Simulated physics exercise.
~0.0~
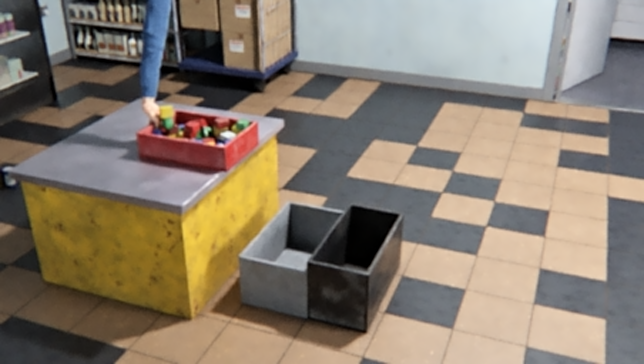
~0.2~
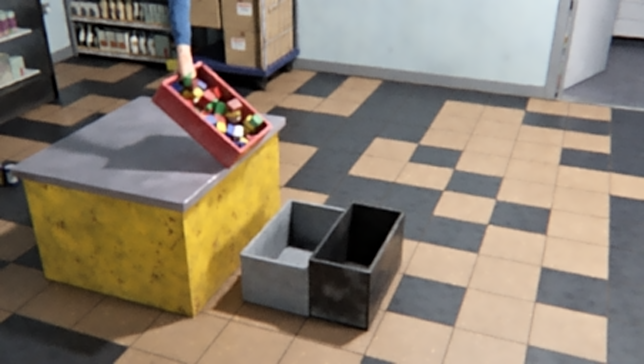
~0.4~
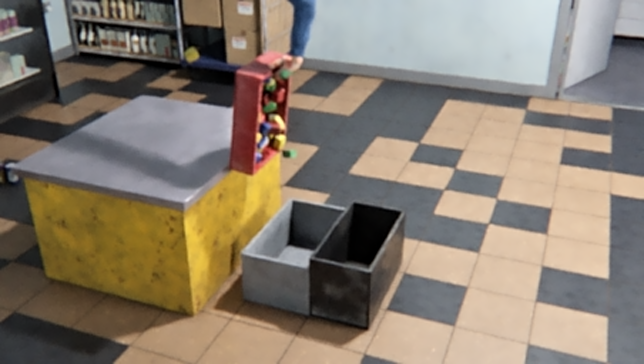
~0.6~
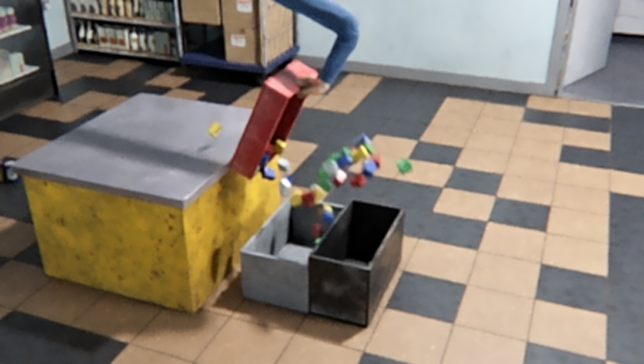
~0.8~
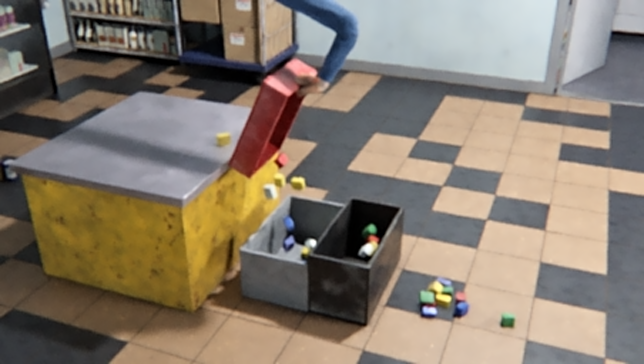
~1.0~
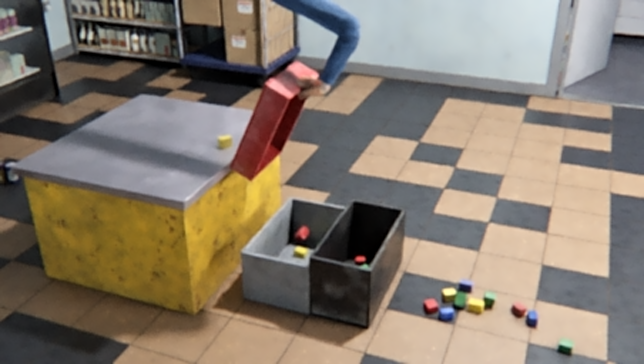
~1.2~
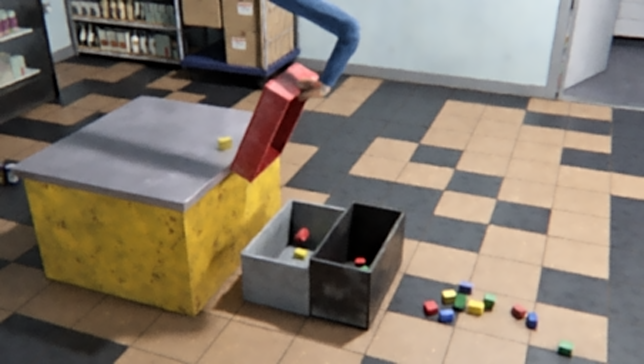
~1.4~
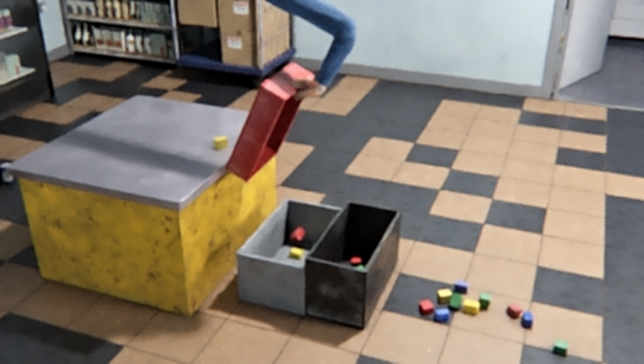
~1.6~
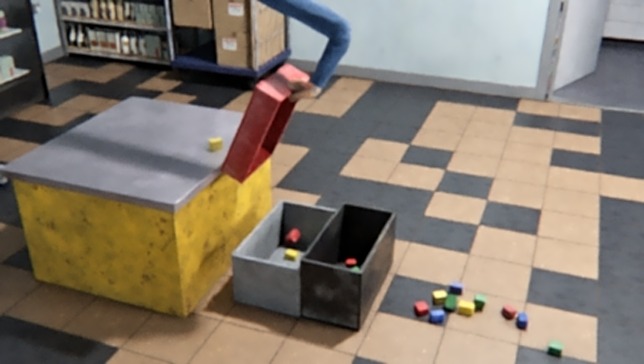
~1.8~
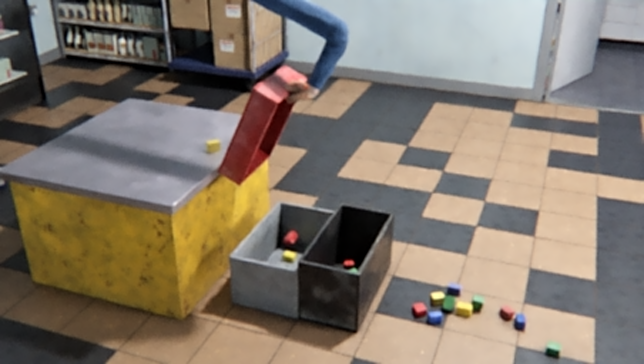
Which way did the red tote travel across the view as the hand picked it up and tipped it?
It moved to the right, going from the top of the bench to the bench's edge near the grey bin and black tote.
In a room with a tan and dark tiled floor, a hand lifted a red tote of colourful toy bricks off a yellow bench and tipped it rightward, spilling them into a grey bin and a black tote, with several ending up on the floor beyond.
